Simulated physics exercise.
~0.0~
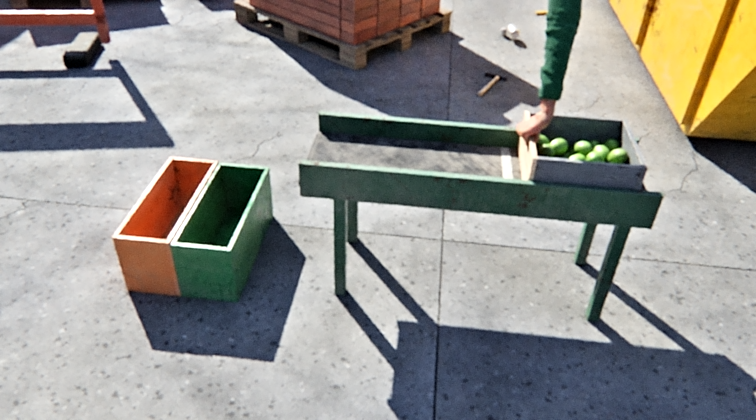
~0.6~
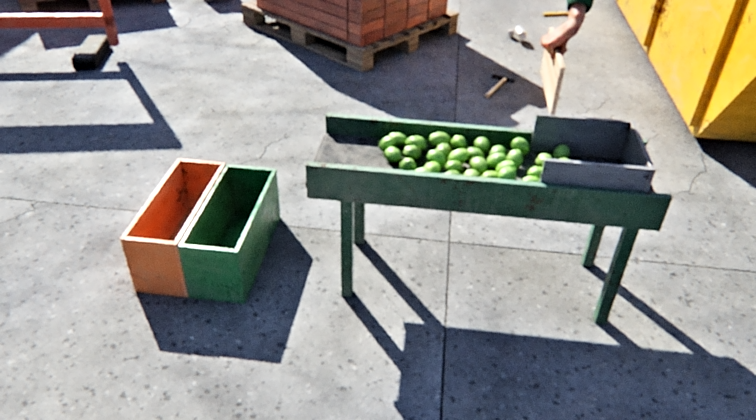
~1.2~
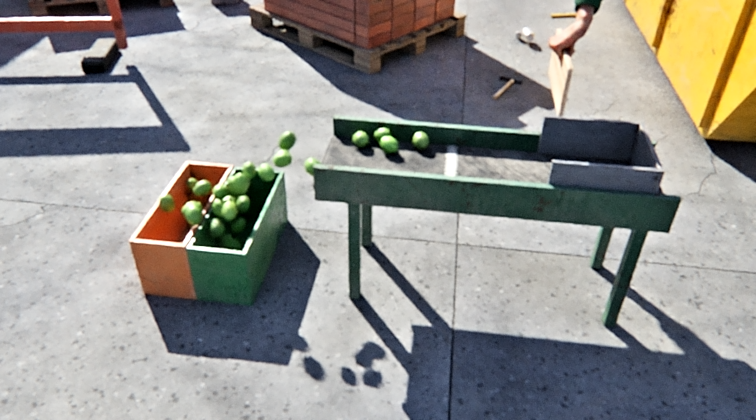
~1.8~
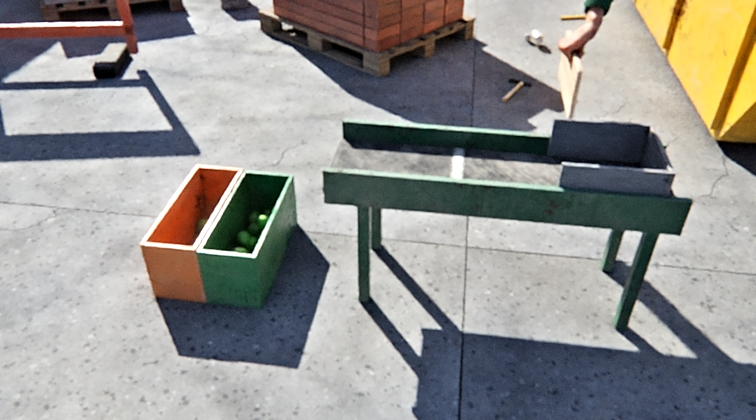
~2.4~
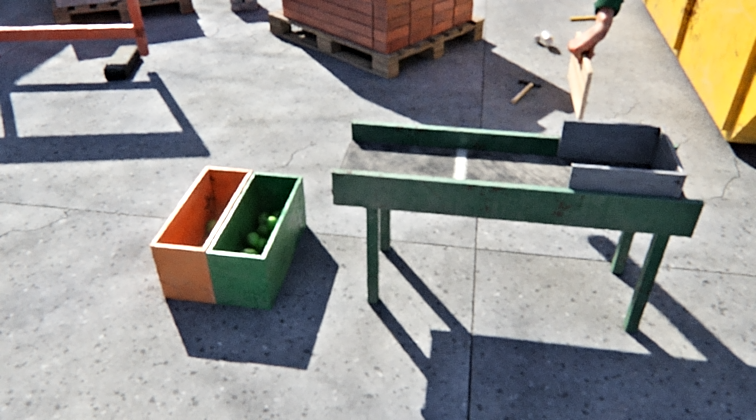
In this clip, a hand lifts a gate from a grey pen of limes on a raised green belt, and the limes spread leftward and fly off the end into a green tote and an orange bin, leaving the belt empty and no limes visible on the ground.
